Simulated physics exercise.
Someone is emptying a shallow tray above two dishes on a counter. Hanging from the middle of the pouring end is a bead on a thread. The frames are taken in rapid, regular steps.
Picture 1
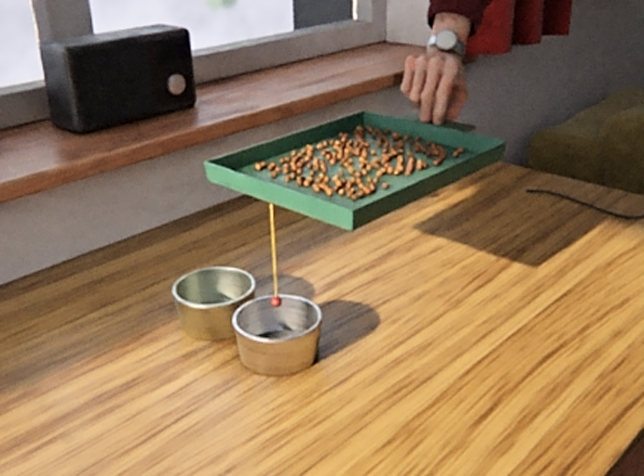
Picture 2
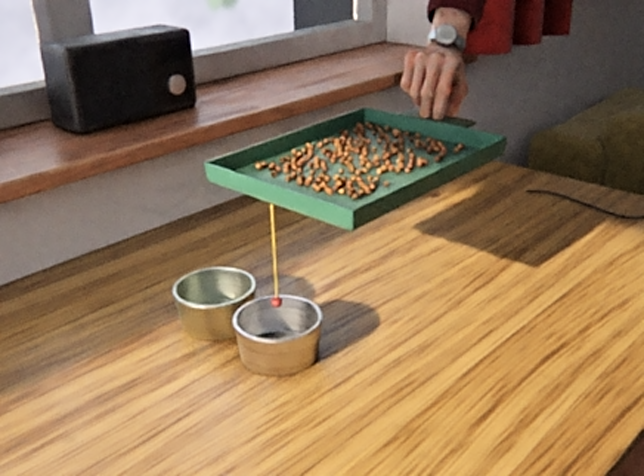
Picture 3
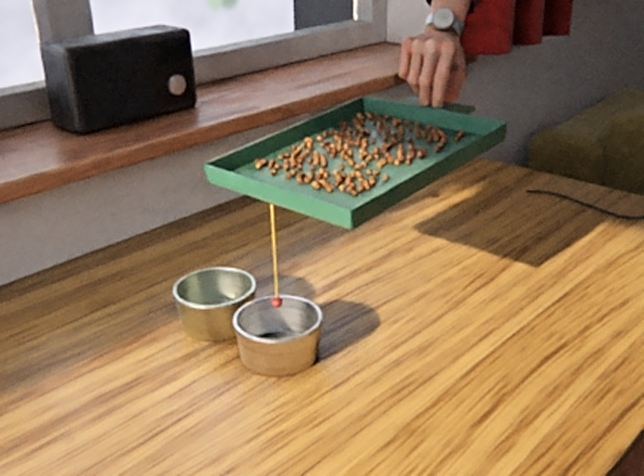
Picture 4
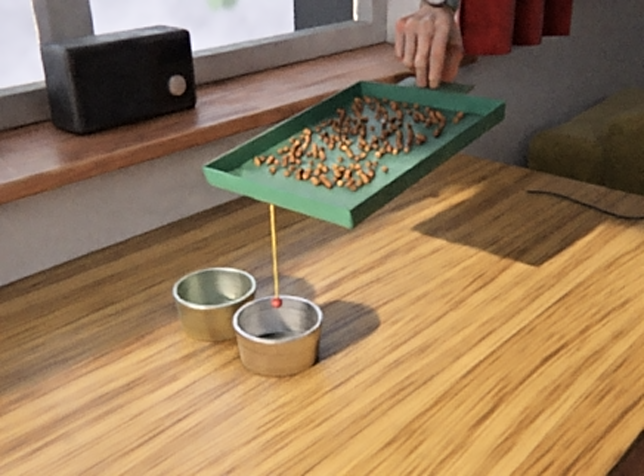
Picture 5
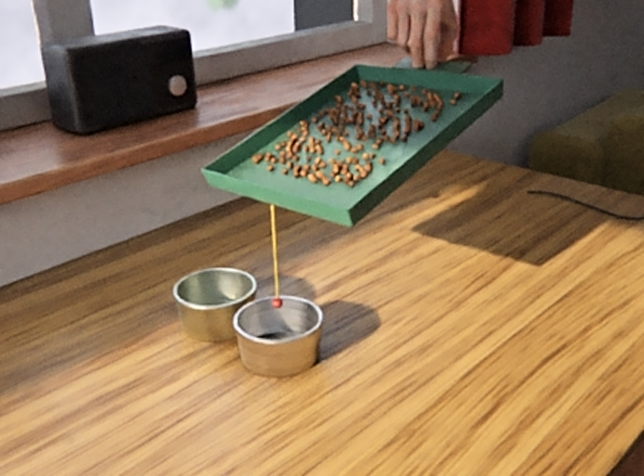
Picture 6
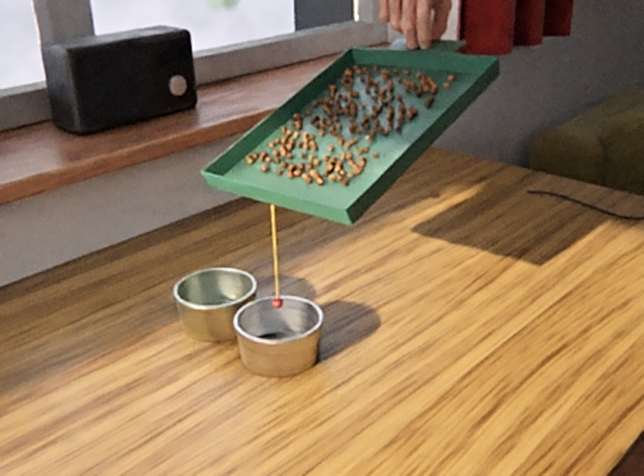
In the video, a hand raises the far end of a green tray of small brown pieces above two metal dishes on a wooden counter, steepening its slant, and the pieces begin shifting toward the lower end, where a red bead hangs.
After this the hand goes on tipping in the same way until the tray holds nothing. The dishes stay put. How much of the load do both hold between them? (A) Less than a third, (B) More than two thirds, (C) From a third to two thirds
Option C: From a third to two thirds.
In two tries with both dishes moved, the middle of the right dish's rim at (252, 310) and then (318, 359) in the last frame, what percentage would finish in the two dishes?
The first position comes out at 40 per cent, the other at 40 per cent.
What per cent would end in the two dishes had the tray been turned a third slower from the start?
Estimate: Around 40%.
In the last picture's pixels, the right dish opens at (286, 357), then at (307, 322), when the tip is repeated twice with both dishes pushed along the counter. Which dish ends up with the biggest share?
Position 1 - the left-side one; position 2 - the left-side one.
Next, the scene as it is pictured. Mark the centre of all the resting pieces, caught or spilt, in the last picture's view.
I'd say the middle ends up at about (209, 340).
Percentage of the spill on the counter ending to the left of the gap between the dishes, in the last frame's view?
Left share: Some 100 per cent.
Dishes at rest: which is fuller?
It is left.
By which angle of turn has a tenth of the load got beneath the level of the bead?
It is at around 75 degrees.
Just after the last frame, tray tipped steeply; the larger part on the tray; just a few outside both; roughly a quarter in the air.
A moment on, tray tipped past a quarter turn; roughly half on the tray; just a few in the right dish; about a tenth in the left dish; roughly a quarter outside both; roughly a quarter in the air.
Further on, tray tipped past a quarter turn; about a tenth in the right dish; roughly a third in the left dish; roughly half outside both.
When it is over, tray tipped past a quarter turn; about a tenth in the right dish; roughly a third in the left dish; roughly half outside both.
